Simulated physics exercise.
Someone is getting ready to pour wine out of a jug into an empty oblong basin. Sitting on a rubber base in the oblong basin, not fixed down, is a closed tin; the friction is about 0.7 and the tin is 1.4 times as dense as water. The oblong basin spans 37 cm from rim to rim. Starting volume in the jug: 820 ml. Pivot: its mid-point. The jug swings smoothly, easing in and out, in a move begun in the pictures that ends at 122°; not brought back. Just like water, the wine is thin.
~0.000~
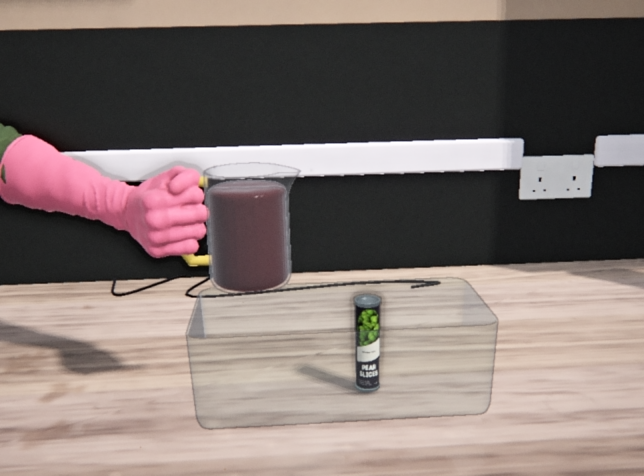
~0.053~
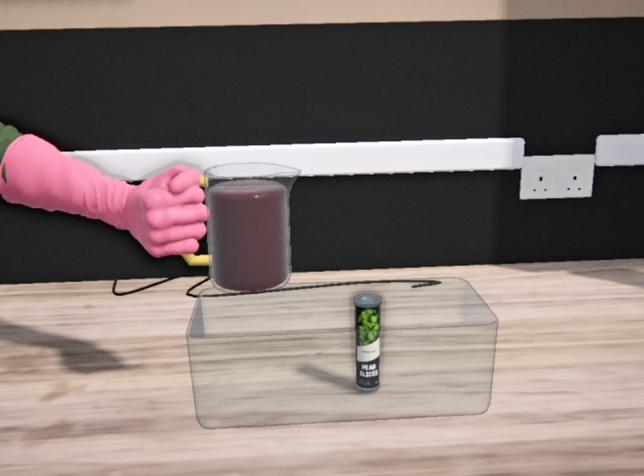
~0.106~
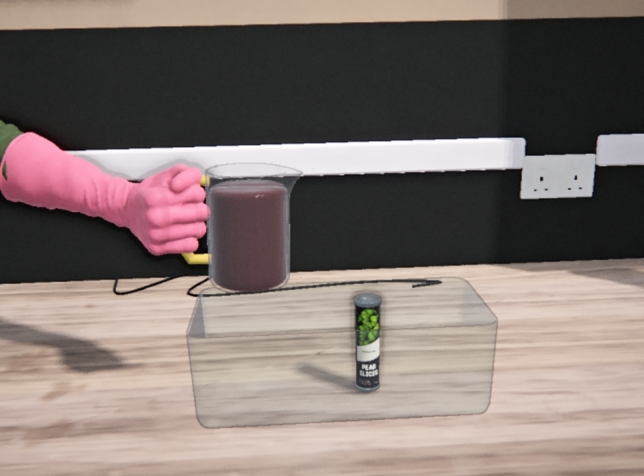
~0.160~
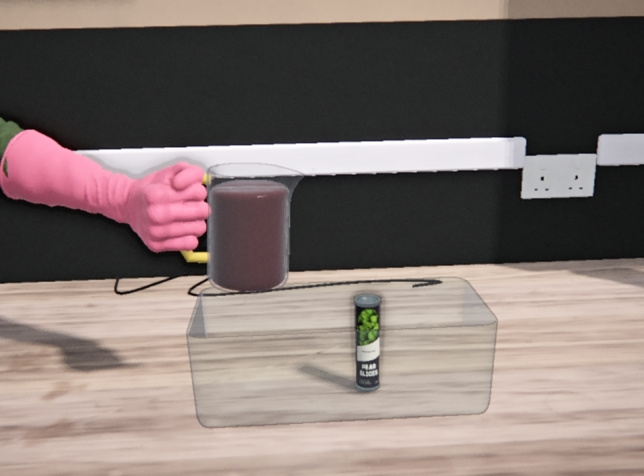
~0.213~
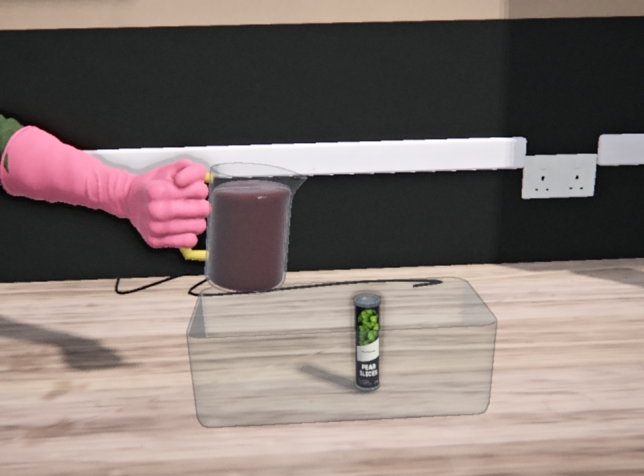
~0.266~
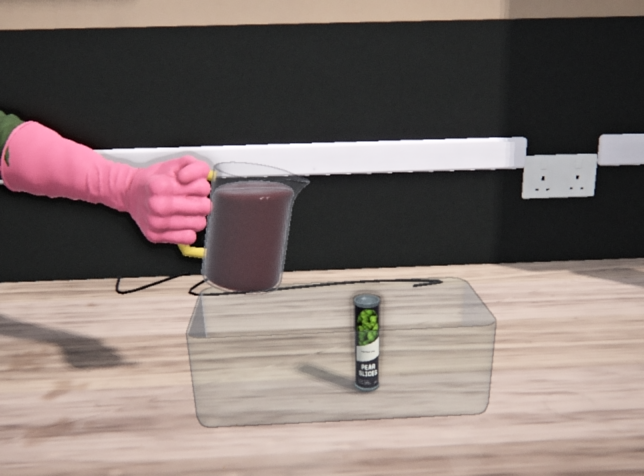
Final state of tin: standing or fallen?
It is tipped.
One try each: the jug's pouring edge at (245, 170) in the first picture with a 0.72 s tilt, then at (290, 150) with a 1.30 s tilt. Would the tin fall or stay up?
First it keeps standing; then it falls.
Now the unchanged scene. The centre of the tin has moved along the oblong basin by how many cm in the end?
All told, the tin's centre has moved close to 8.0 cm.
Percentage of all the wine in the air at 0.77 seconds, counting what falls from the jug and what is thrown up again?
About 12 per cent.
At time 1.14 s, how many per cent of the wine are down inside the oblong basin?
Roughly 62 %.
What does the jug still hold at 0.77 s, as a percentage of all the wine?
About 84 per cent.
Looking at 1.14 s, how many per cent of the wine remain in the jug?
I reckon near 26 per cent still sits there.
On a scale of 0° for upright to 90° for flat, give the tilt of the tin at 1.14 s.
It tilts roughly 5° from upright.
Then, 0.77 s in, the tilt is 67° and 85 per cent is still to pour; the tin stands where it began.
Then, 1.14 s in, the tilt is 109° and 25 per cent is still to pour; the tin leans 7°.
Then, 1.52 s in, the tilt is 122° and 0 per cent is still to pour; the tin lies on its side.
Then, 1.94 s in, the tilt is 122° and 0 per cent is still to pour; the tin lies on its side.
Finally, the tin lies on its side.
